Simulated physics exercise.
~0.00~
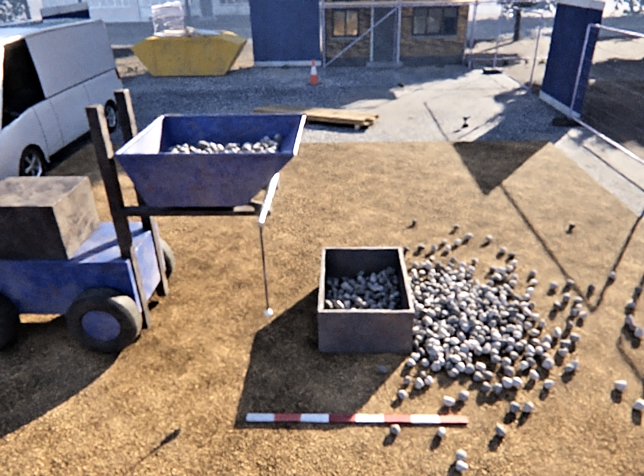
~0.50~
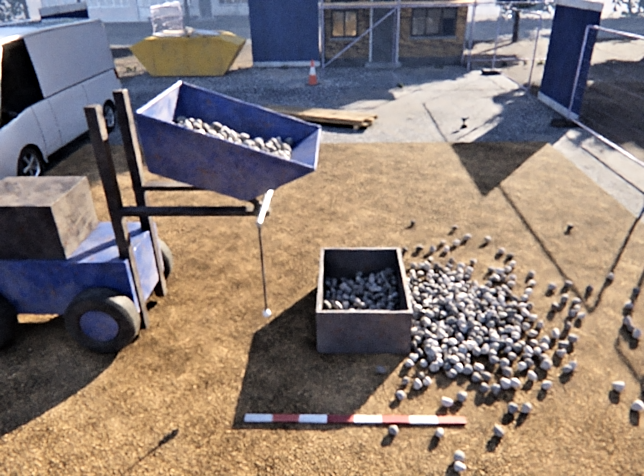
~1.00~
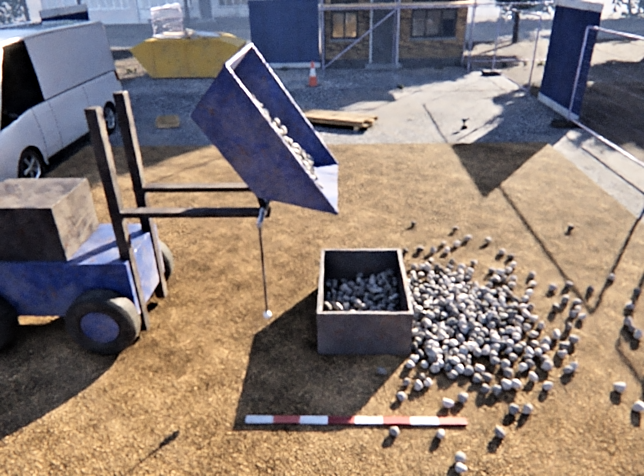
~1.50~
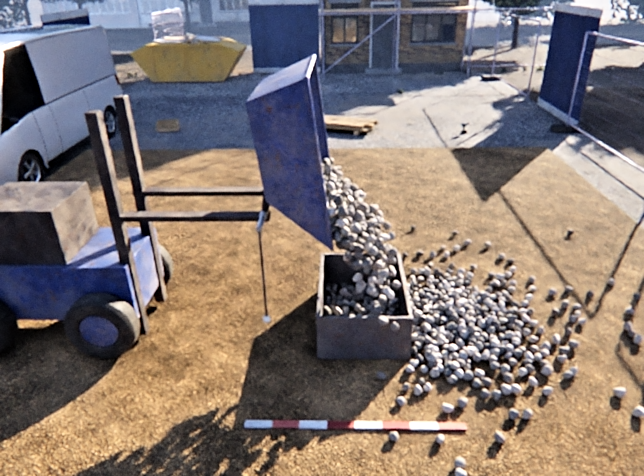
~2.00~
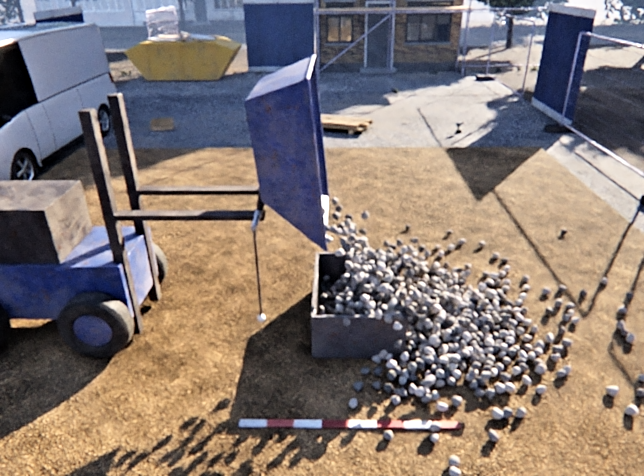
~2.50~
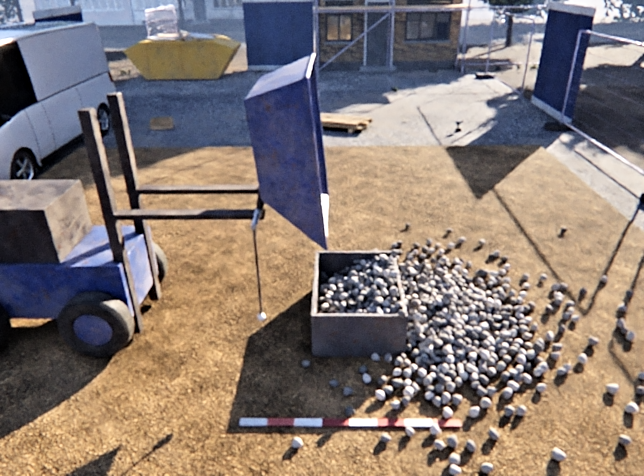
A blue fork truck stands at the left of a sandy yard, seen from above, holding a blue skip of grey stones near an open dark bin. Loose stones already lie in the bin and across the ground to its right, with a red and white striped pole in front and a white van and yellow container behind. The skip tilts to the right, steepening while its stones stay inside. Then they pour down into the bin, and many spill over its right side. The skip stays steeply tipped as the stones settle, leaving the bin full beside a wider heap.
